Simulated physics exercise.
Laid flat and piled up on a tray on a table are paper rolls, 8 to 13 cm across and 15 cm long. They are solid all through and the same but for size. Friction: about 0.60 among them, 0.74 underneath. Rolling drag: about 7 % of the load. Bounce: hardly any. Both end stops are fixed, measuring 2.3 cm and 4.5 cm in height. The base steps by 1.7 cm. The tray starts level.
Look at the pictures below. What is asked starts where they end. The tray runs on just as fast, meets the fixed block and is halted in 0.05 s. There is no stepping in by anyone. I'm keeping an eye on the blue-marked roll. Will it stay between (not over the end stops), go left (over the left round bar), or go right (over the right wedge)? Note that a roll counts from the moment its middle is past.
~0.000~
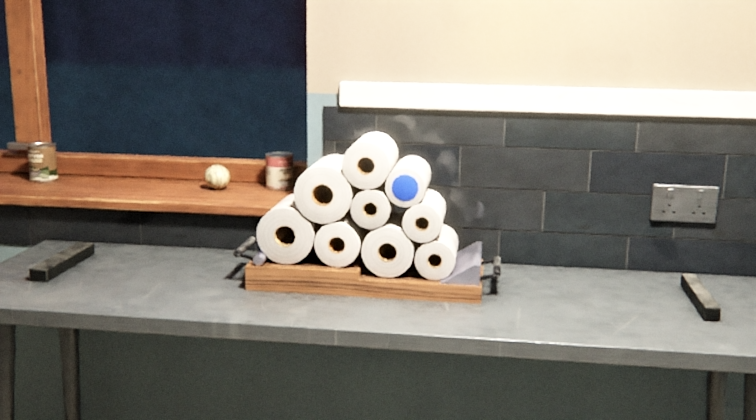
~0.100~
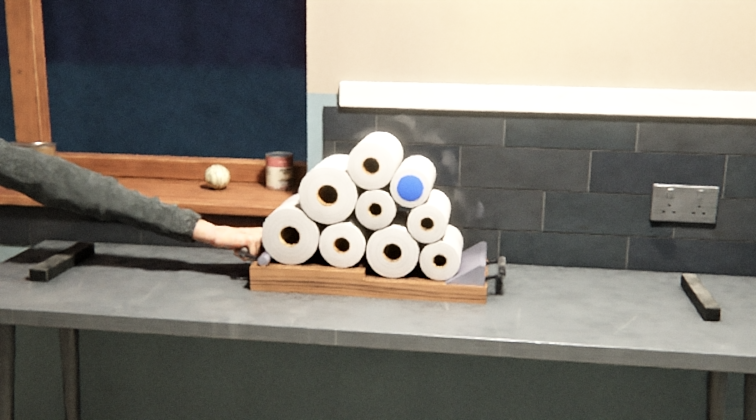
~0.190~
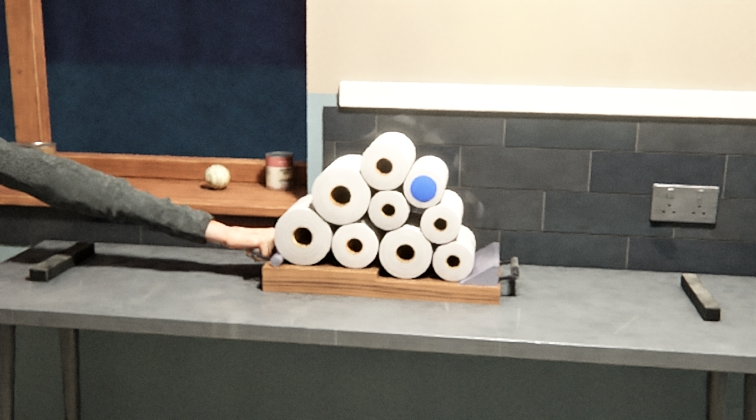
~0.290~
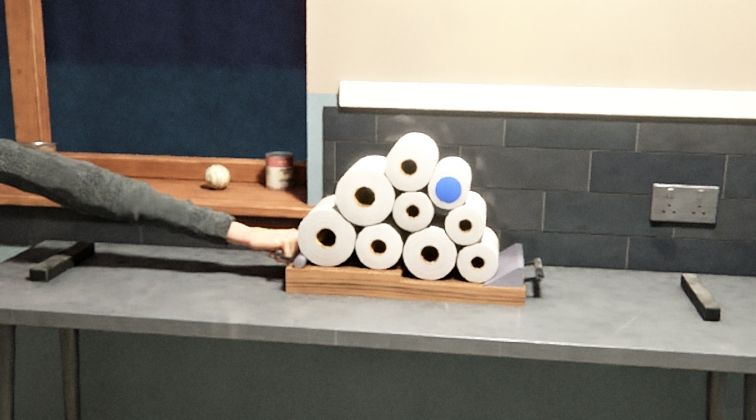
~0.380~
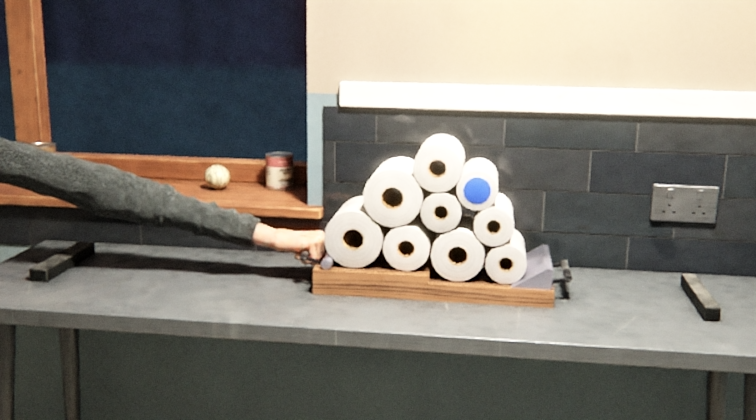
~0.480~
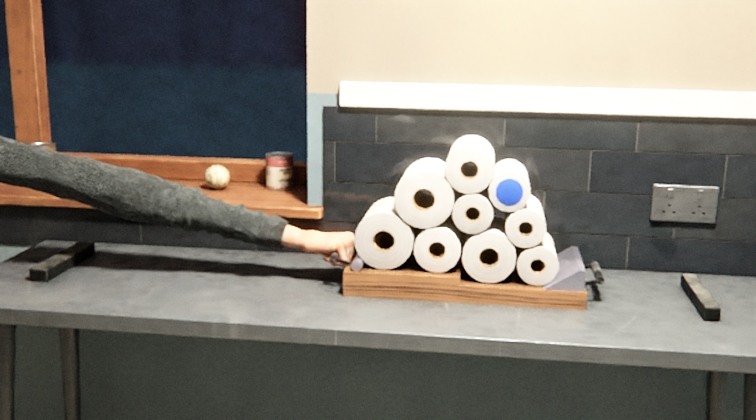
I'd say it goes right.
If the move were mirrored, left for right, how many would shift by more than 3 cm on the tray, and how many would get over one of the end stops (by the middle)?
That gives 3 for the first count and 1 for the second.
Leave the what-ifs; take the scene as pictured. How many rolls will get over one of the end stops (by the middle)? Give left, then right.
By side: Left 0, right 3.
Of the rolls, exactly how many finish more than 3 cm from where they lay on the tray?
Count: 3.
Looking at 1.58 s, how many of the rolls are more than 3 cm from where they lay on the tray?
It comes to 3 at that point.
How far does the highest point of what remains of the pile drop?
Drop in height: About 5 cm.
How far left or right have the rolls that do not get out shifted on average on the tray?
About 0 cm to the right.
After 0.85 s, tray 44 cm along; 0 now displaced over 3 cm; not one over the end stops; blue 1.3 cm right (moves measured on the tray).
After 1.03 s, tray 44 cm along; 3 now displaced over 3 cm; not one over the end stops; blue 9 cm right and 0.7 cm up.
After 1.58 s, tray 44 cm along; 3 now displaced over 3 cm; 3 over the right wedge; blue 40 cm right and 19 cm down.
All still by 2.3 s, 3 moved over 3 cm; 3 over the right wedge; blue fallen off to the right; top of the pile 24 cm high, from 29 cm.
